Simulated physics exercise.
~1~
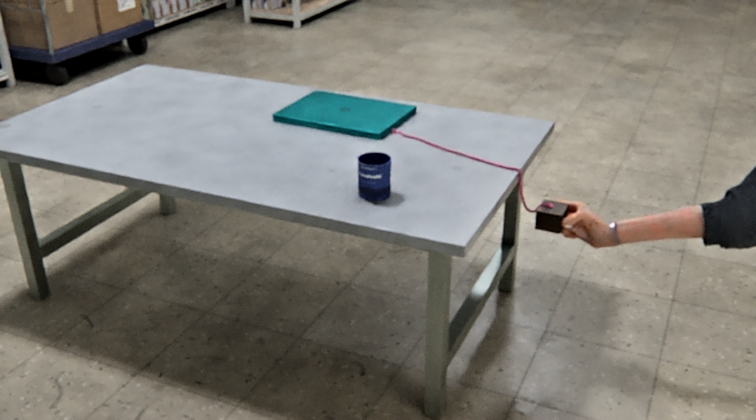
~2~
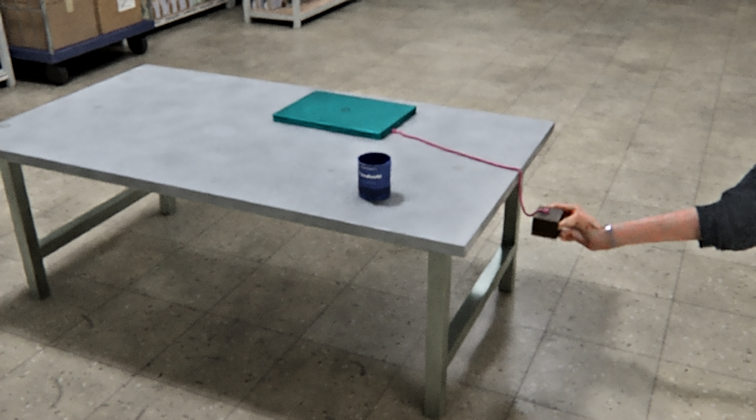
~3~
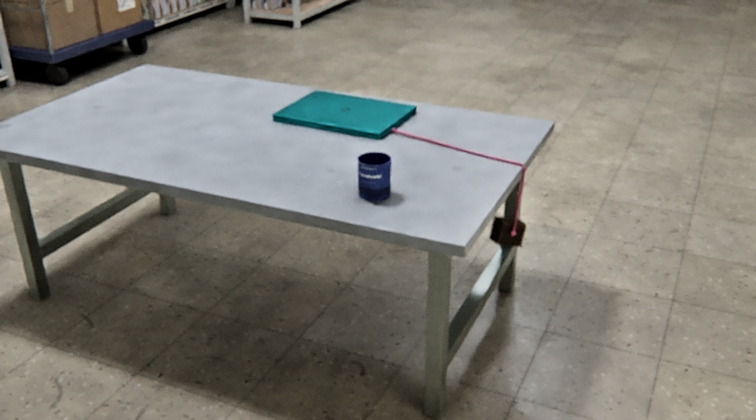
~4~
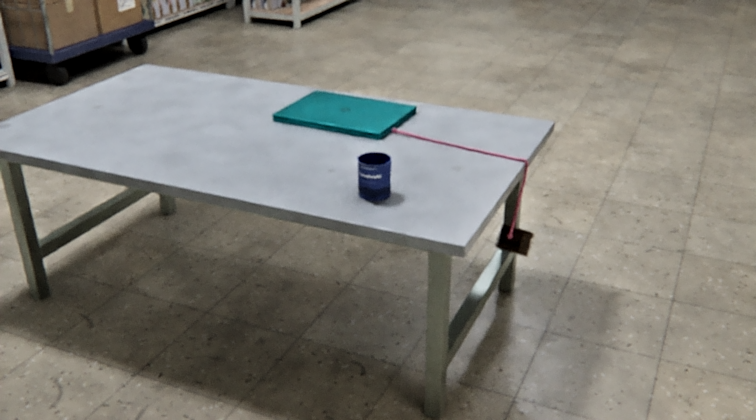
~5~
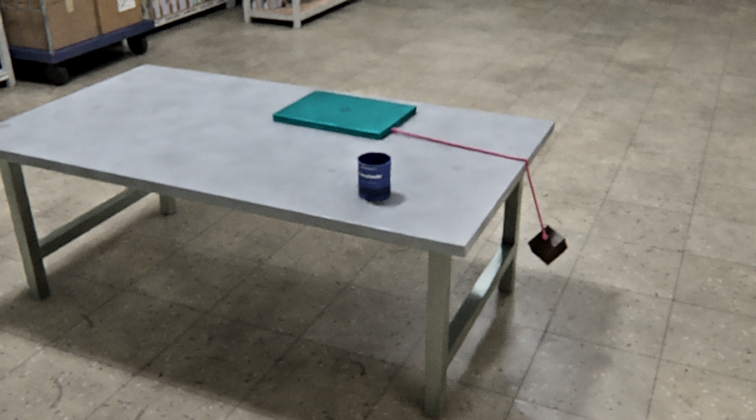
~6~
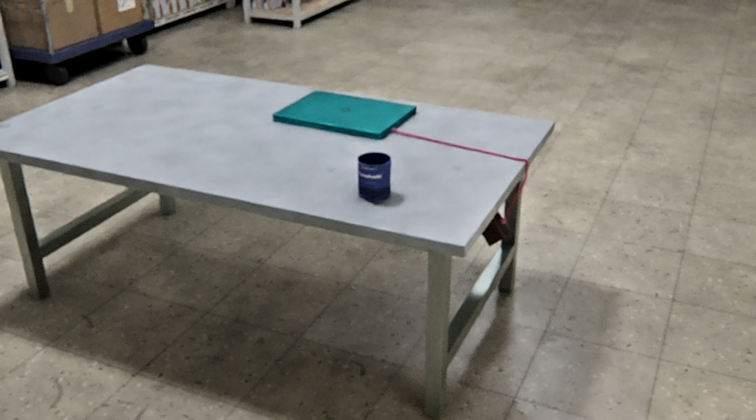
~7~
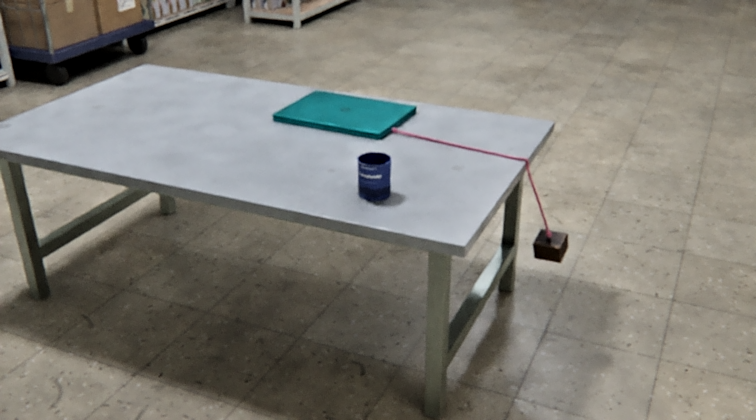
In this clip, a hand releases a dark block tied by a red string to a turquoise laptop on a gray table, and the block swings back and forth below the table's edge, ending suspended while the laptop and blue cup stay in place.
